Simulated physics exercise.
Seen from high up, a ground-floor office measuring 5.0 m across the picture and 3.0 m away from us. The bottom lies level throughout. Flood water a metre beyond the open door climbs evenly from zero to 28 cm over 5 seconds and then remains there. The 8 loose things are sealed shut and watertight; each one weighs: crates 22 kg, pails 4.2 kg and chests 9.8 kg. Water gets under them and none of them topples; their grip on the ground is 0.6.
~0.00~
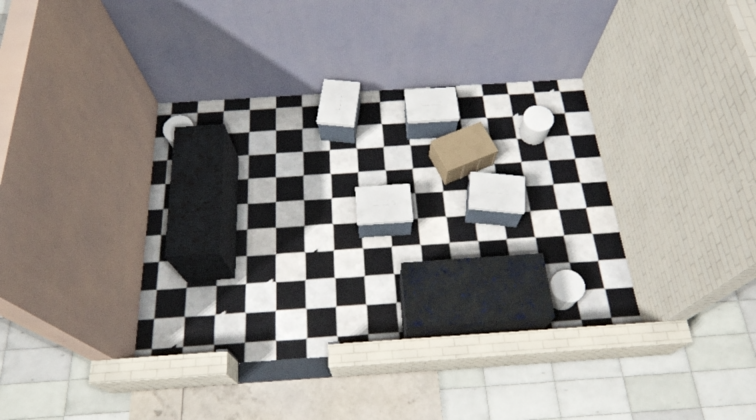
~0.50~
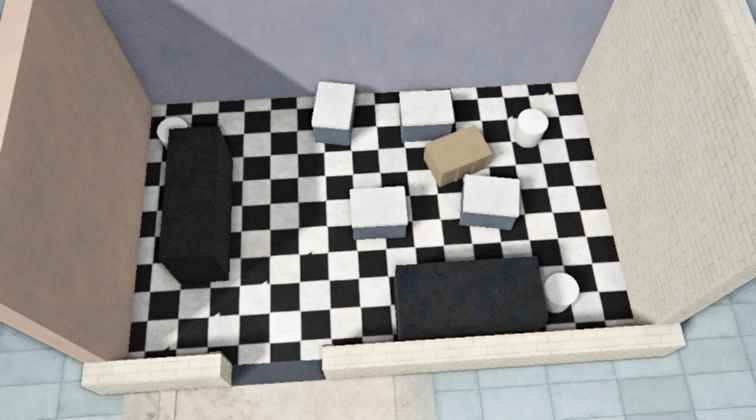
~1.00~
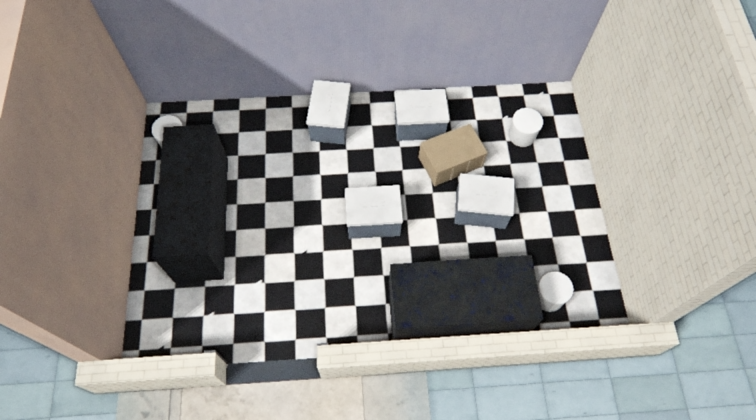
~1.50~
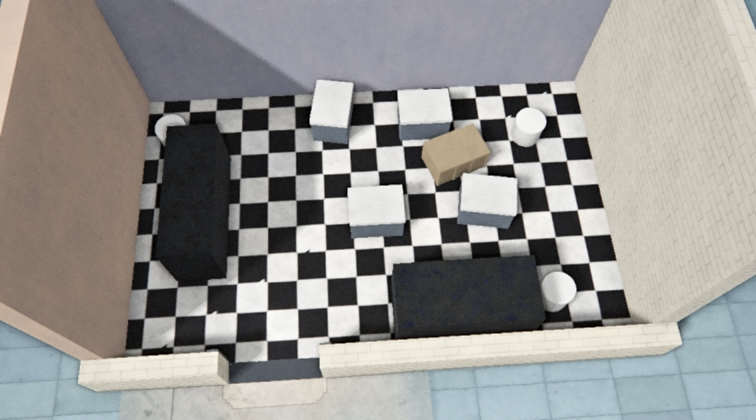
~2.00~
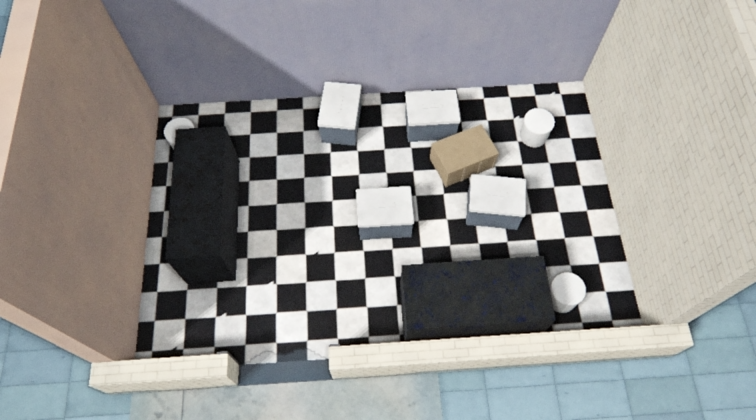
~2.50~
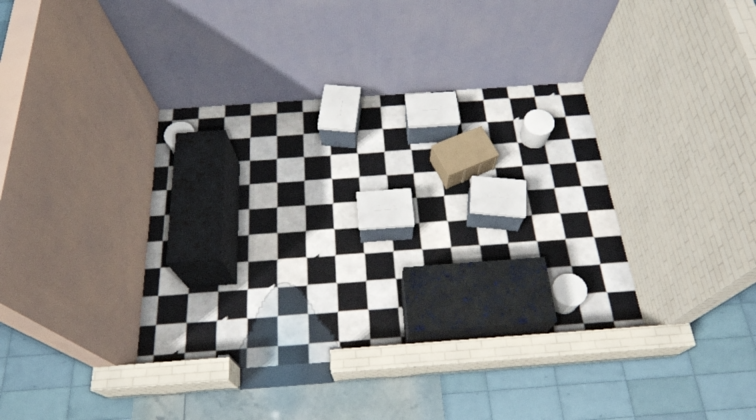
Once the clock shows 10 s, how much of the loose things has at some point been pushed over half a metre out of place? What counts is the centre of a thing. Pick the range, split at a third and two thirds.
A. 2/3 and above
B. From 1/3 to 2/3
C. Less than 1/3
B.
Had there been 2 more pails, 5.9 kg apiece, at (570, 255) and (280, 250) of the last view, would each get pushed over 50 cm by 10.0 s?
Inside the limit, then above the limit.
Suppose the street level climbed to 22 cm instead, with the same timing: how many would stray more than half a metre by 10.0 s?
The count would be 5.
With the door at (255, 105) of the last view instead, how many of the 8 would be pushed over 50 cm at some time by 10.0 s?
Then 2.
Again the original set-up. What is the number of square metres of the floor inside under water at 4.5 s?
Roughly 5.5 m2 of it is wet.
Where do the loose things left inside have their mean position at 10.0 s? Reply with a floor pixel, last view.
I'd put it close to (500, 199) in the last view.
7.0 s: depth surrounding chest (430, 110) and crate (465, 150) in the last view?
6 and 6 cm.
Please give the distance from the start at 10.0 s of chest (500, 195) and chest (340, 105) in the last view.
20 cm and 250 cm respectively.
After 3.5 s 0 of 8 are over 50 cm from their spots; 0 afloat.
After 4.5 s 0 of 8 are over 50 cm from their spots; 0 afloat.
After 7.0 s 2 of 8 are over 50 cm from their spots; 3 afloat.
After 10.0 s 4 of 8 are over 50 cm from their spots, and 5 have been at some point; 6 afloat.
